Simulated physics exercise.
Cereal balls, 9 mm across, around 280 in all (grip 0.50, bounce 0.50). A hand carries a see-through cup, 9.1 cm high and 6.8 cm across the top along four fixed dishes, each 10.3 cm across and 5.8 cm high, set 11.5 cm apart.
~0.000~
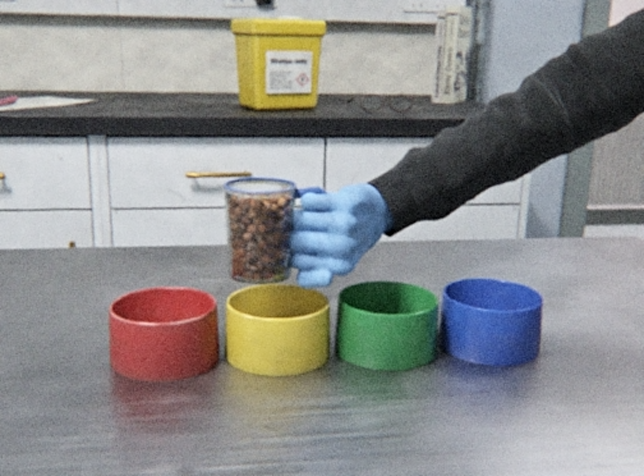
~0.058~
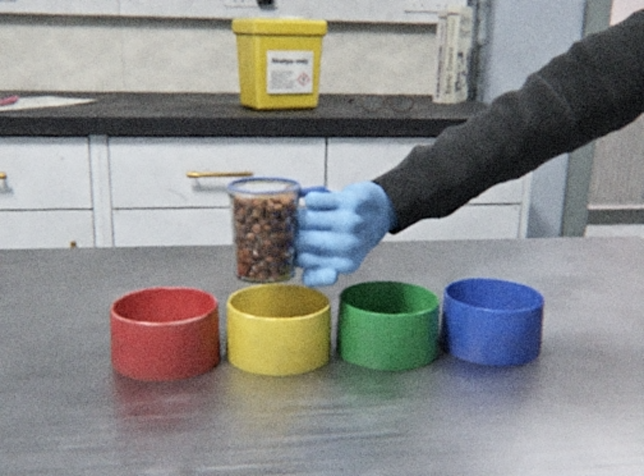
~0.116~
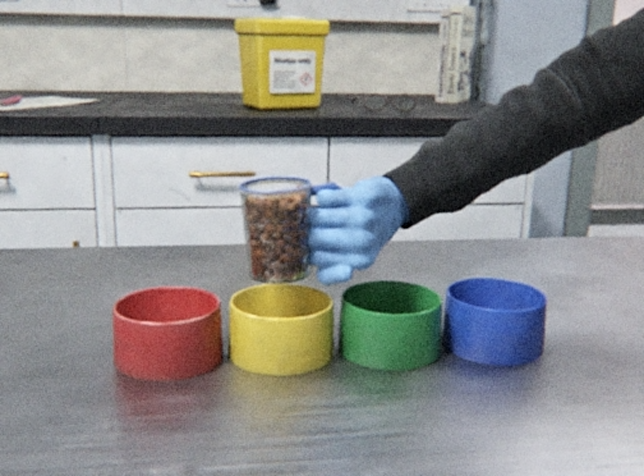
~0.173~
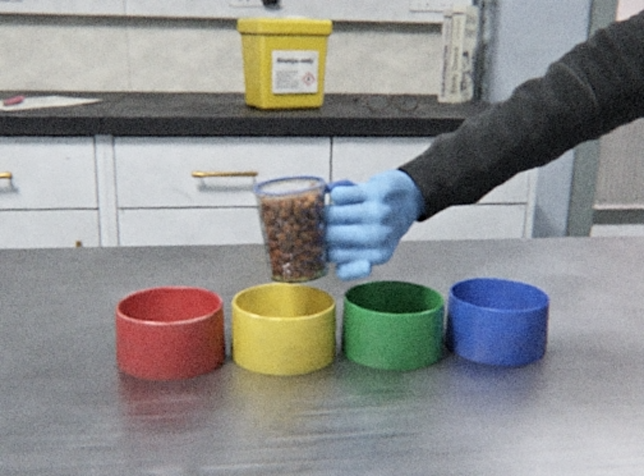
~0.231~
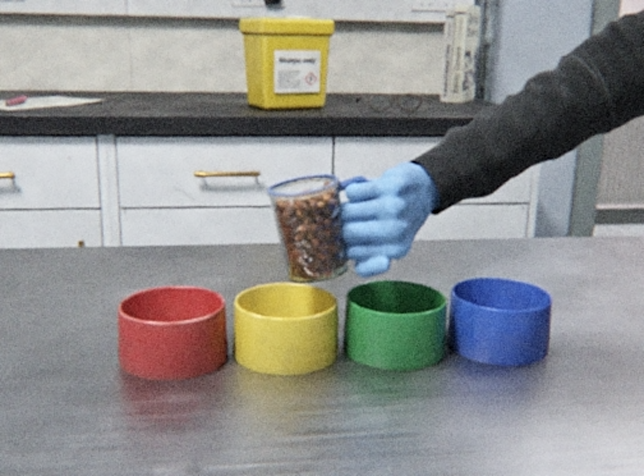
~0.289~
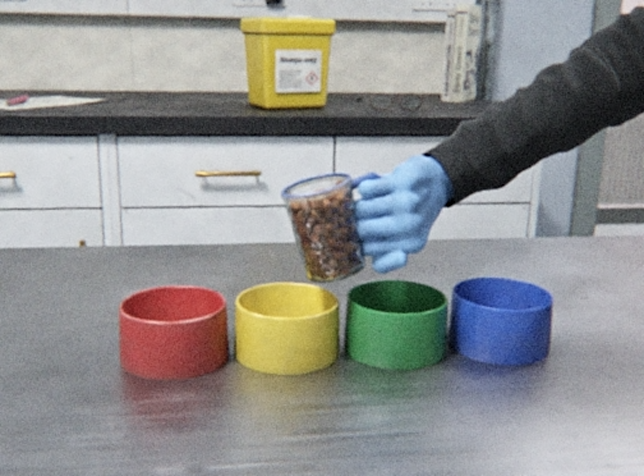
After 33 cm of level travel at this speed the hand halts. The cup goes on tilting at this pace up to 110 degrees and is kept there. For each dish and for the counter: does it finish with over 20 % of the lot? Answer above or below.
Red: Below, blue: Above, green: Below, yellow: Below, counter: Below.
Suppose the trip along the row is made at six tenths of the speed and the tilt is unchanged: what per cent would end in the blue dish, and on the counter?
Blue 80, counter 10.
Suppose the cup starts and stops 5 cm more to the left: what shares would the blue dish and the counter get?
Blue 100, counter 0.
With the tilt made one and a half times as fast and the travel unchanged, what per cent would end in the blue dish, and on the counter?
Blue 100; counter 0.
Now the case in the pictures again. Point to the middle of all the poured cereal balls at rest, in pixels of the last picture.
Near (506, 323).
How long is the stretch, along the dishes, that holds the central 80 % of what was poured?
Roughly 6 cm.
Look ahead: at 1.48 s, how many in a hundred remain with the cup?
Roughly 100 per cent.
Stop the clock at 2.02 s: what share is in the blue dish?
About 55 per cent by then.
Then, at 1.00 s, tilt 59 degrees; cup holds 100 %.
Then, at 1.48 s, tilt 89 degrees; cup holds 100 %.
After 2.02 s, tilt 110 degrees; cup holds 45 %, blue 55 %.
In the end, at 3.3 s, red 0 %, blue 100 %, green 0 %, yellow 0 %, counter 0 %.
